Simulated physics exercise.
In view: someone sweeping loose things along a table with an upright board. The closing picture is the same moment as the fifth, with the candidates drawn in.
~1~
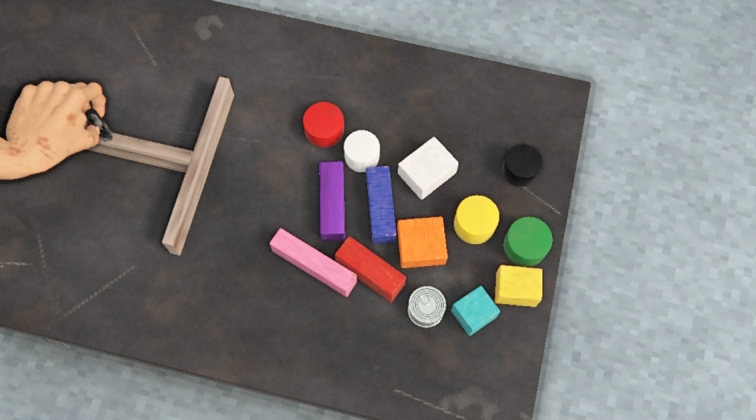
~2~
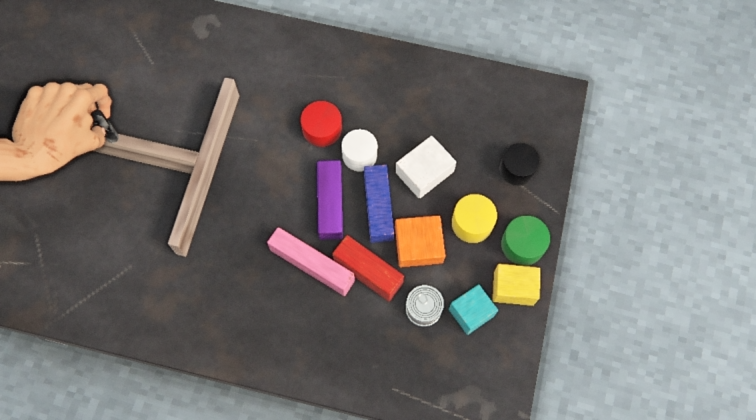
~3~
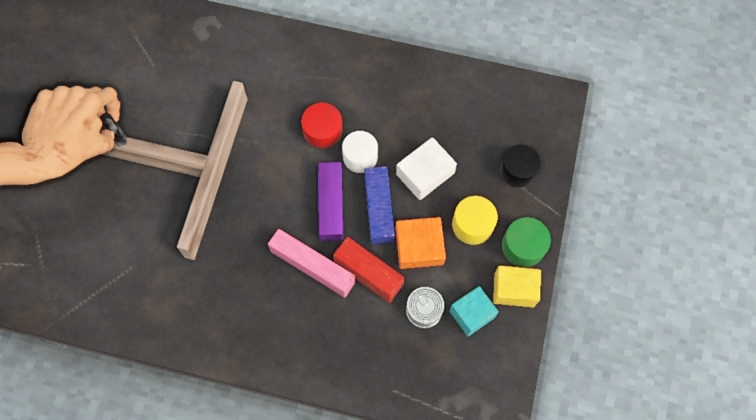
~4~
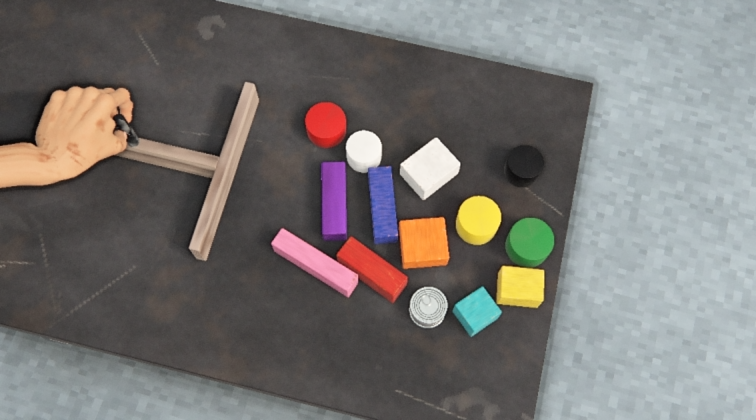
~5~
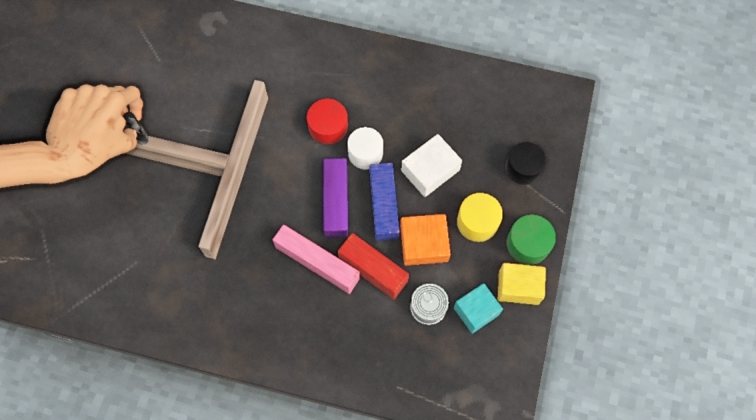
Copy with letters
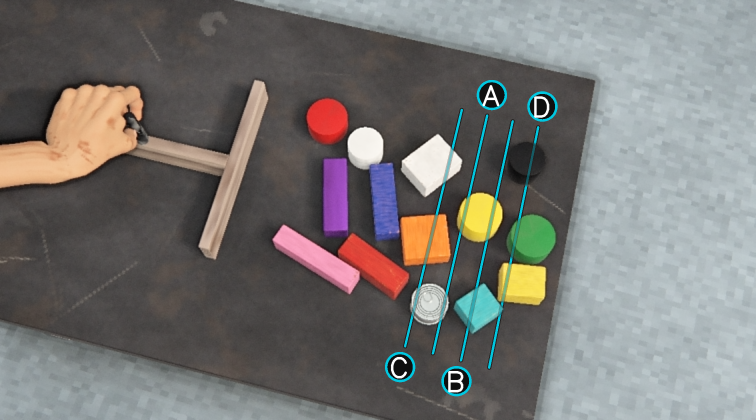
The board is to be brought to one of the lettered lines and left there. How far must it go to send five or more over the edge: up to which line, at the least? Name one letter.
D.
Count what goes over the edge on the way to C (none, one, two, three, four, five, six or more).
By then, none.
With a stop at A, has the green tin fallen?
Yes.
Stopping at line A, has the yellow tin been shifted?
Yes.
On the copy, A at (461, 229); B at (488, 235); C at (435, 222); D at (515, 241).
On D. First, board (332, 185); red tin (381, 119); pink bar (360, 280).
Then, board (435, 209); yellow block (541, 292); green tin (548, 241).
Finally, board (516, 228); yellow tin over the edge; green tin over the edge; seven fallen.
By contrast, A drops only two; B drops only three; C drops none.
